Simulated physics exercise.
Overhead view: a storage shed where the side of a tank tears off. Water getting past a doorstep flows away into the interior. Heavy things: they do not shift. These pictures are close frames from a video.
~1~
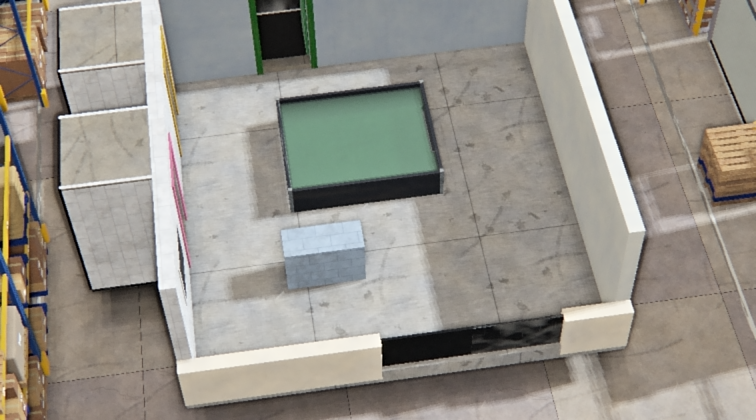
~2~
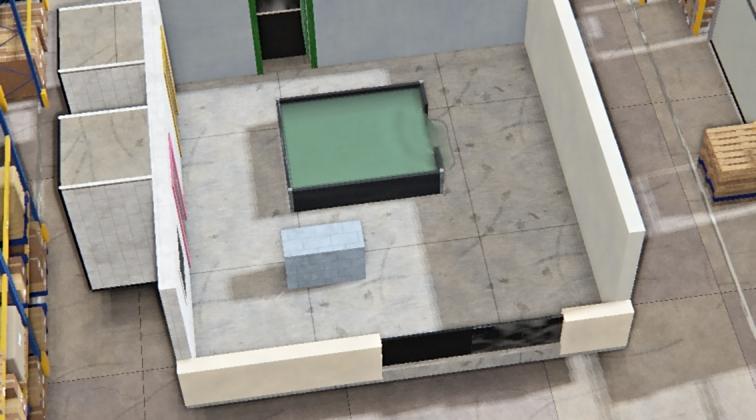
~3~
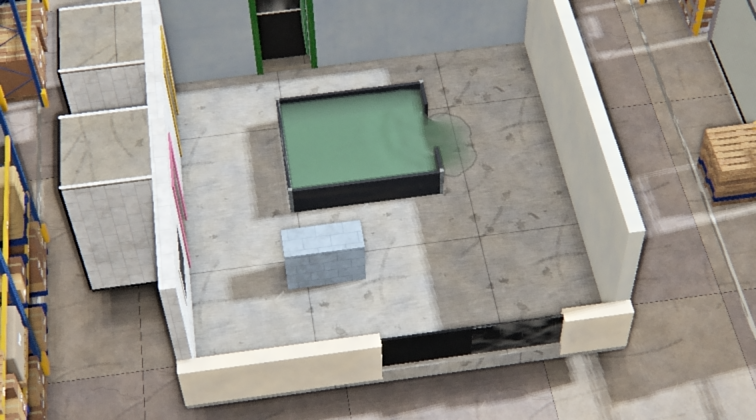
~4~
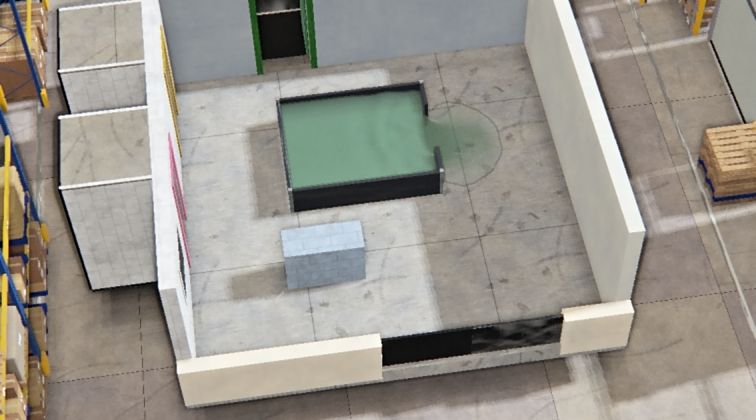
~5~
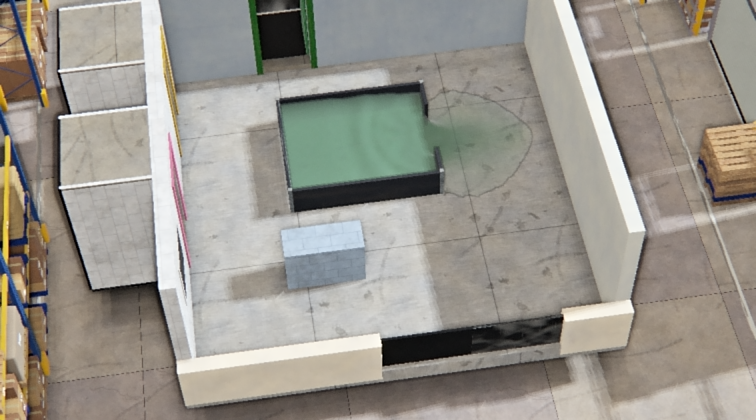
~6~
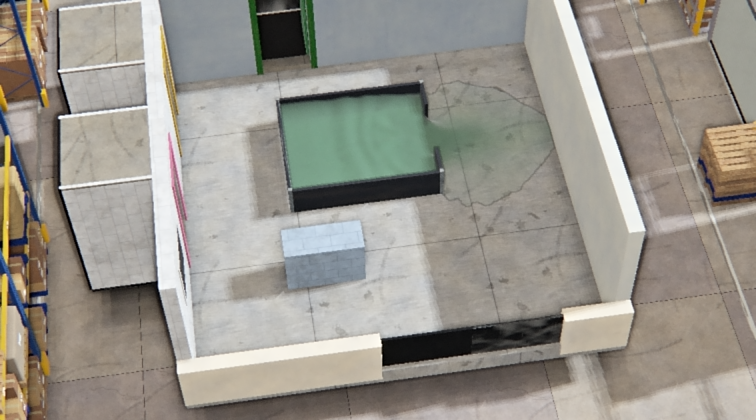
In a storage shed seen from high above, a pale-walled enclosure stands open to view, and the camera stays still. A black-rimmed tank of green water sits near the middle, with a pale blue-grey block in front, a green-framed doorway behind and stacked boxes outside to the right. The tank's right side gives way, and water pours through the gap, spreading thinly rightward across the grey floor.
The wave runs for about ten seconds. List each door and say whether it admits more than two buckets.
The yellow door receives no more than two buckets, the green door receives no more than two buckets, the pink door receives no more than two buckets.
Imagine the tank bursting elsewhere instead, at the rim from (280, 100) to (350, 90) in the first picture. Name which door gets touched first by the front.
I'd say the one in green.
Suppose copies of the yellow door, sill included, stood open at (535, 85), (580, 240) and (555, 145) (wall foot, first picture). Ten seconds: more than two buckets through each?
Well, the first one overshoots, the next doesn't reach it, and the last overshoots.
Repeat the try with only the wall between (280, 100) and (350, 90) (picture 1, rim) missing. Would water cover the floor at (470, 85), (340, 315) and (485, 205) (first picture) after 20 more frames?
In turn: Swamped, untouched, untouched.
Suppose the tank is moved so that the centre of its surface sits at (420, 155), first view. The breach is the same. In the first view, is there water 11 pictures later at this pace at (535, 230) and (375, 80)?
Result: Inundated; spared.
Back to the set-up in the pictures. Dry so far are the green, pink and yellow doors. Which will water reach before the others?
Answer: The green door.
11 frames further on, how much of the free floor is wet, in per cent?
My guess is around 20 in a hundred.
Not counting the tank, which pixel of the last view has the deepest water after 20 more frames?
About at (519, 52).
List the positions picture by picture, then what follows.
The first frame shows the open tank at (358, 138) is whole and still.
In the second frame, water pours out at (429, 140) and has run to (436, 122).
In the third frame, water pours out at (429, 142) and has run to (459, 122).
In the fourth frame, water pours out at (429, 142) and has run to (490, 126).
In the fifth frame, water pours out at (429, 142) and has run to (525, 129).
In the sixth frame, the front is at (546, 121), out from the gap at (429, 141).
A moment on, water covers 15 % of the floor; the yellow door not reached, the green door not reached, the pink door not reached.
Next, water covers 20 % of the floor; the yellow door not reached, the green door not reached, the pink door not reached.
Then, water covers 35 % of the floor; the yellow door not reached, the green door not reached, the pink door not reached.
Later, water covers 65 % of the floor; the yellow door wet at the sill, nothing in, the green door wet at the sill, nothing in, the pink door not reached.
In the end, water covers 95 % of the floor; the yellow door under two buckets in, the green door wet at the sill, nothing in, the pink door wet at the sill, nothing in.
